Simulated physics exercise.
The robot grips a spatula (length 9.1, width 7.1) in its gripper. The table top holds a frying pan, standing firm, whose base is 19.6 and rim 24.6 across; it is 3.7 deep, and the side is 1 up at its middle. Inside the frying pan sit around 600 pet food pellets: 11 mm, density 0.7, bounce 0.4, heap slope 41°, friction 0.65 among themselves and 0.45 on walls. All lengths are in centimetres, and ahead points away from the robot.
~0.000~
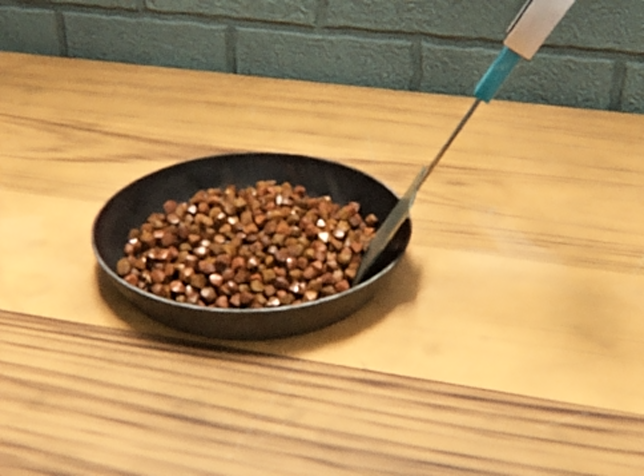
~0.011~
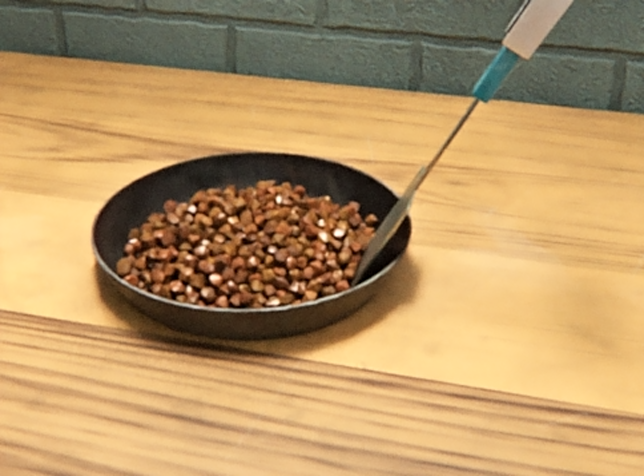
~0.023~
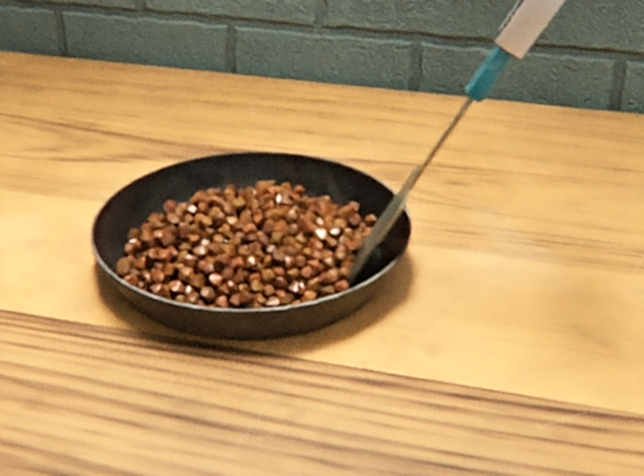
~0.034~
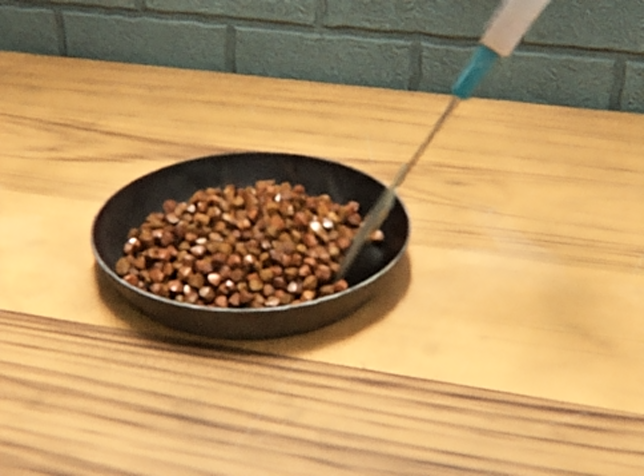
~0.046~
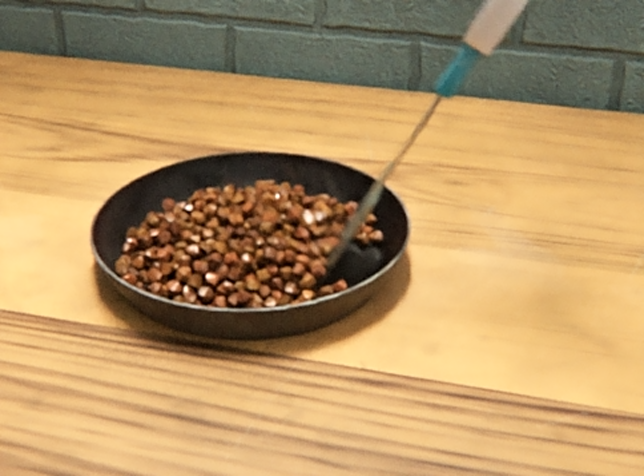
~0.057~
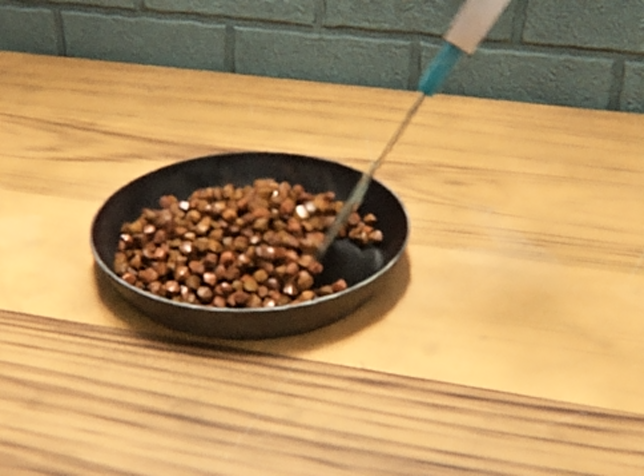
We see a spatula resting inside the right edge of a dark frying pan heaped with small brown pellets on a wooden table; it then moves a short way left through them, leaving a patch of bare pan behind it.
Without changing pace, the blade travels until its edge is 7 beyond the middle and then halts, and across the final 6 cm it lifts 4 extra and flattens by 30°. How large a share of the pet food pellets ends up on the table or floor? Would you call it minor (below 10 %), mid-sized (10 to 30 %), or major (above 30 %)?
I would call it mid-sized.
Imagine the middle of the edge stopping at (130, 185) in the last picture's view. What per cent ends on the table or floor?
30 %.
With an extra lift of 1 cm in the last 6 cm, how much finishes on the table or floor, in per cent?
Some 10 in a hundred.
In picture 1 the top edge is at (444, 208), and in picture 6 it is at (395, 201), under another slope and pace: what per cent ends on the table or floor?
Around 20 per cent finishes there.
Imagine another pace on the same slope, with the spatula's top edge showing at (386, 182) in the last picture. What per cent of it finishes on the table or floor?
That share would be some 5 percent.
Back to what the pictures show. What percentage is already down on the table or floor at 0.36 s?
Around 15 %.
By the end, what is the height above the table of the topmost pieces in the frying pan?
About 5.0 cm above the table.
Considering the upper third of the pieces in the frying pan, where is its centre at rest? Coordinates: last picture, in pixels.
Near (167, 218).
After 0.10 s, sloping 62°, highest piece 6 above the table; 596 in the frying pan.
After 0.14 s, sloping 52°, highest piece 7 above the table; 596 in the frying pan.
After 0.36 s, sloping 32°, highest piece 5 above the table; 494 in the frying pan, 99 on the table or floor, 3 on the blade or in flight.
After 1.41 s, sloping 32°, highest piece 4 above the table; 494 in the frying pan, 102 on the table or floor.
In the end, 494 in the frying pan, 102 on the table or floor. That is 17 % on the table or floor.
